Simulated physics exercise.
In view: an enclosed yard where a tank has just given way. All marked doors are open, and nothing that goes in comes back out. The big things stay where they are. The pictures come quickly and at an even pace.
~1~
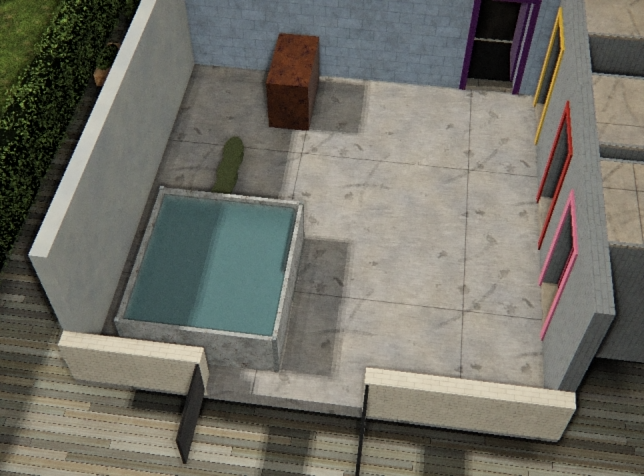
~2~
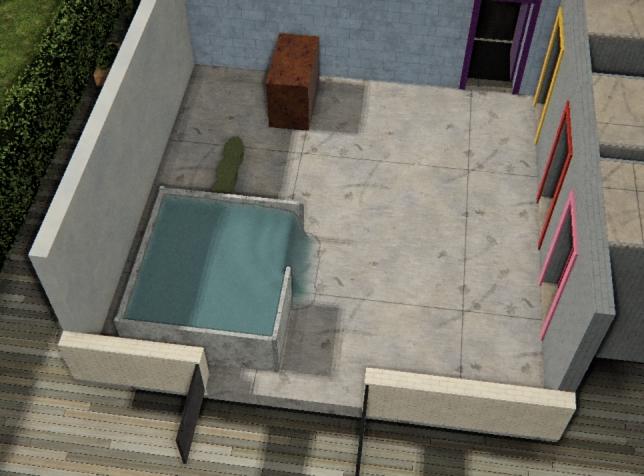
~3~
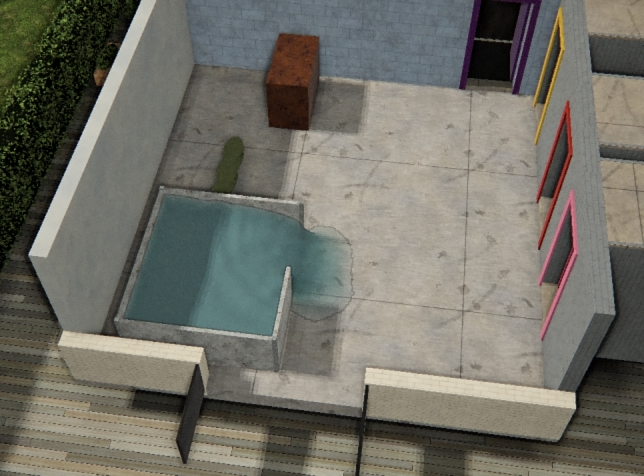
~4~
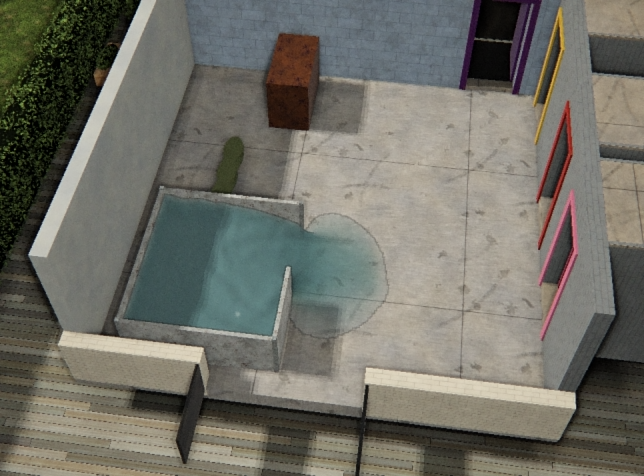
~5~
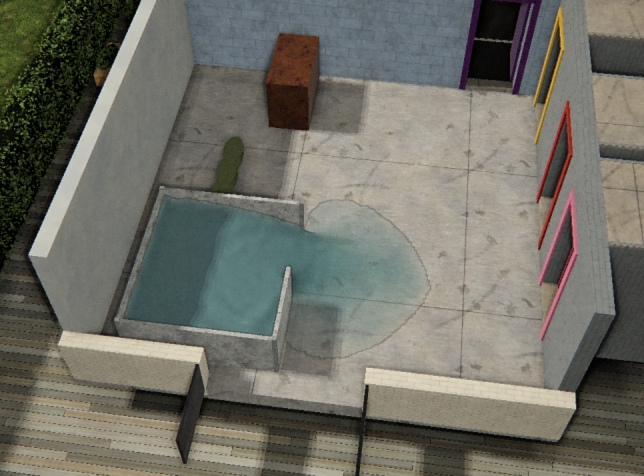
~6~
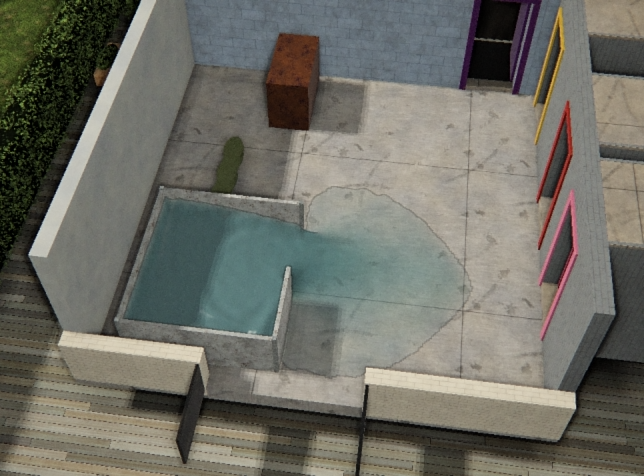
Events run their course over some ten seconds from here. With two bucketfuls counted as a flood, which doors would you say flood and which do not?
I would say the purple door floods; the red door floods; the pink door floods; the yellow door floods.
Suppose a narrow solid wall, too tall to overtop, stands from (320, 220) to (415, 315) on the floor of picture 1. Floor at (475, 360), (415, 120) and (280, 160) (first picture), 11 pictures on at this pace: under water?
Taking the three spots in turn, they are inundated, unwetted and inundated.
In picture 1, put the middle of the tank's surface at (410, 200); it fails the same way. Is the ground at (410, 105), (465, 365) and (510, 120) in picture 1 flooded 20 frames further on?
Soaked, soaked, soaked.
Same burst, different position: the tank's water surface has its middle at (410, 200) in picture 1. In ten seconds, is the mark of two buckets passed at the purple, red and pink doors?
Purple: Exceeds the limit; red: Exceeds the limit; pink: Within the limit.
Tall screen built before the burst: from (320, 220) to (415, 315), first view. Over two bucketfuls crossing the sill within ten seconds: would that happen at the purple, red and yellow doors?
Record - purple: Above the line; red: Below the line; yellow: Below the line.
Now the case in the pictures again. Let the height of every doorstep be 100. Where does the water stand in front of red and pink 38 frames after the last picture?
Roughly 80 per cent, then 150 per cent.
A moment on, water covers 40 % of the floor; the purple door not reached, the red door wet at the sill, nothing in, the pink door over two buckets in, the yellow door not reached.
Next, water covers 50 % of the floor; the purple door not reached, the red door over two buckets in, the pink door far over two buckets in, the yellow door wet at the sill, nothing in.
Then, water covers 55 % of the floor; the purple door over two buckets in, the red door over two buckets in, the pink door far over two buckets in, the yellow door under two buckets in.
Later, water covers 70 % of the floor; the purple door far over two buckets in, the red door over two buckets in, the pink door far over two buckets in, the yellow door over two buckets in.
In the end, water covers 85 % of the floor; the purple door far over two buckets in, the red door over two buckets in, the pink door far over two buckets in, the yellow door over two buckets in.
